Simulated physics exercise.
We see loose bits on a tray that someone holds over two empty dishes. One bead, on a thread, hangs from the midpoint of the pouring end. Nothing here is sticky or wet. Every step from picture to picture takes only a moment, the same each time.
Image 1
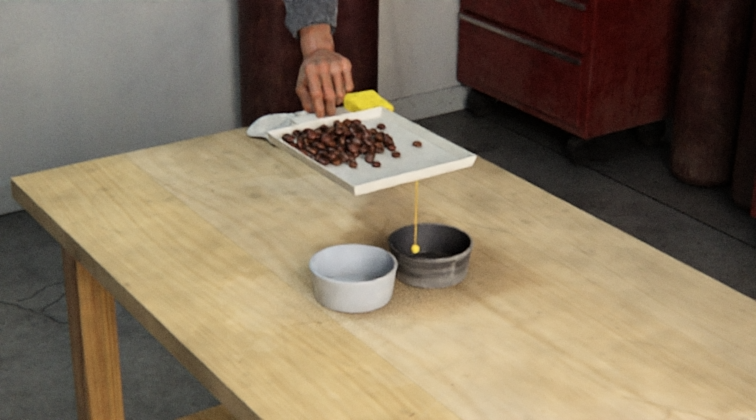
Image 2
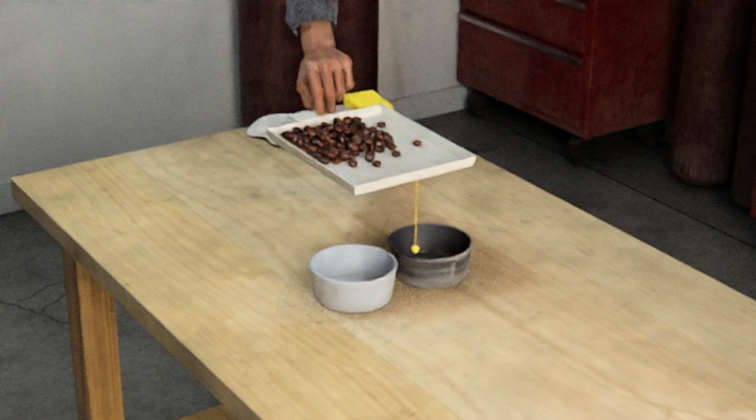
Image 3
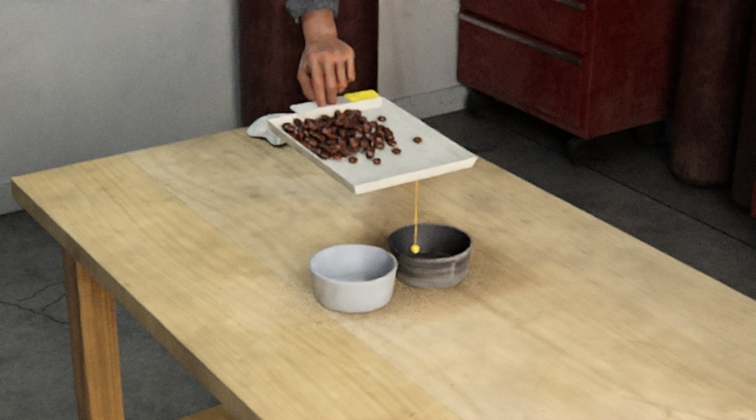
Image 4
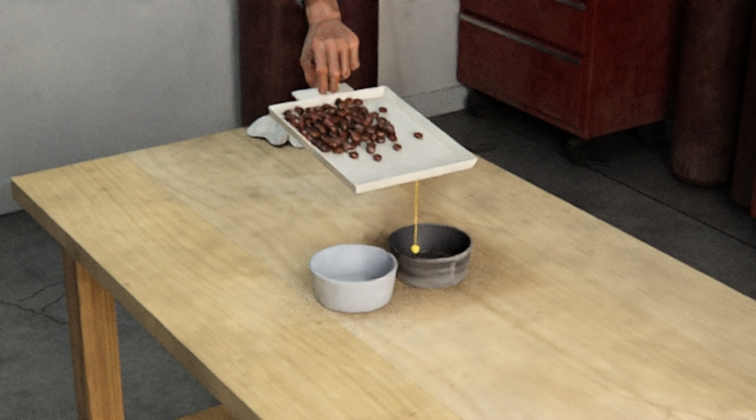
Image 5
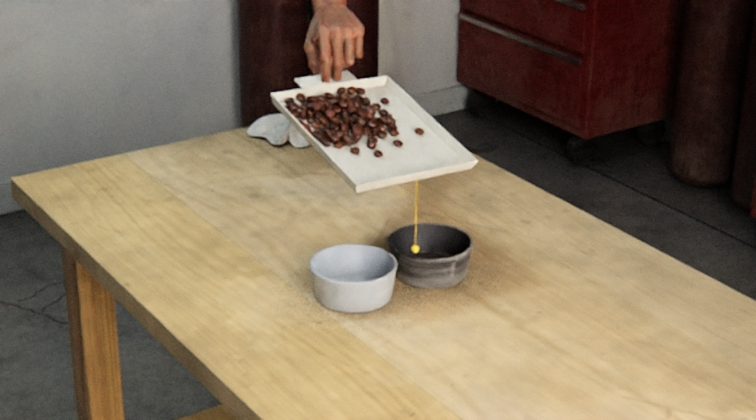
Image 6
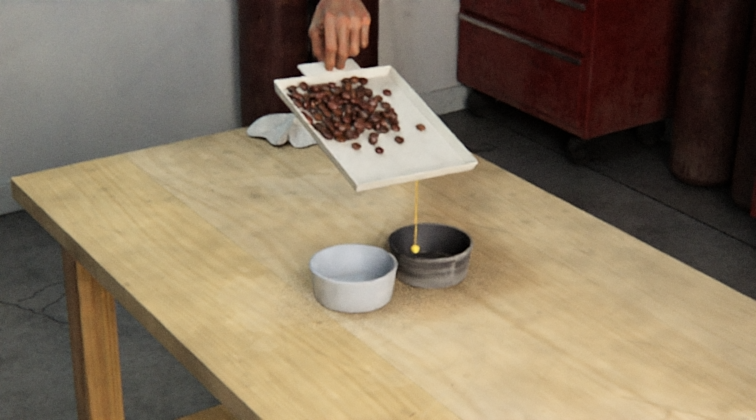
A hand raises the far end of a white tray, tilting it gradually towards its near right corner, while the heaped brown pieces stay bunched near the back with slight shifts. A yellow bead hangs almost still on a thread from the near edge, above a dark bowl beside a pale grey one on a light wooden table. The steady view looks down across a room with red drawers behind.
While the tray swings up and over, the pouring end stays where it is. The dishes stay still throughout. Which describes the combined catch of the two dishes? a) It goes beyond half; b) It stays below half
(b) It stays below half.
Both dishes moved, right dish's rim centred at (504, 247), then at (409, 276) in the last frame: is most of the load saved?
With the first shift the pair saves beyond half; with the second, less than a half.
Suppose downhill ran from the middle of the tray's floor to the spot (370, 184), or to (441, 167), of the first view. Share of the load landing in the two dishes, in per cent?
The share is 40 per cent in the first and 30 per cent in the second.
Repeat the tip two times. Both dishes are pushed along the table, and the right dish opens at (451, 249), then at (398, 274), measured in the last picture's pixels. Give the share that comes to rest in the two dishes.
About 30 per cent, then about 20 per cent.
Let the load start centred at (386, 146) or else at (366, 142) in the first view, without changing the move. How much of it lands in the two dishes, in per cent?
You'd get about 10 per cent first and about 0 per cent second.
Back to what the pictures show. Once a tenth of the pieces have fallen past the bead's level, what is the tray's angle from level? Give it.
Angle: Close to 70°.
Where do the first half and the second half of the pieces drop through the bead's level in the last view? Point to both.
(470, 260) first, (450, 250) later.
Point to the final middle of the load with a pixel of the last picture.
Last view, resting centre - approx. (484, 306).
Soon, tray tipped steeply; about two thirds on the tray; about a third in the air.
A while on, tray tipped past a quarter turn; a small part on the tray; a stray few in the right dish; most outside both; a small part in the air.
Towards the end, tray tipped past a quarter turn; a stray few in the right dish; nearly all outside both.
Finally, tray tipped past a quarter turn; none in the left dish; a stray few in the right dish; nearly all outside both.
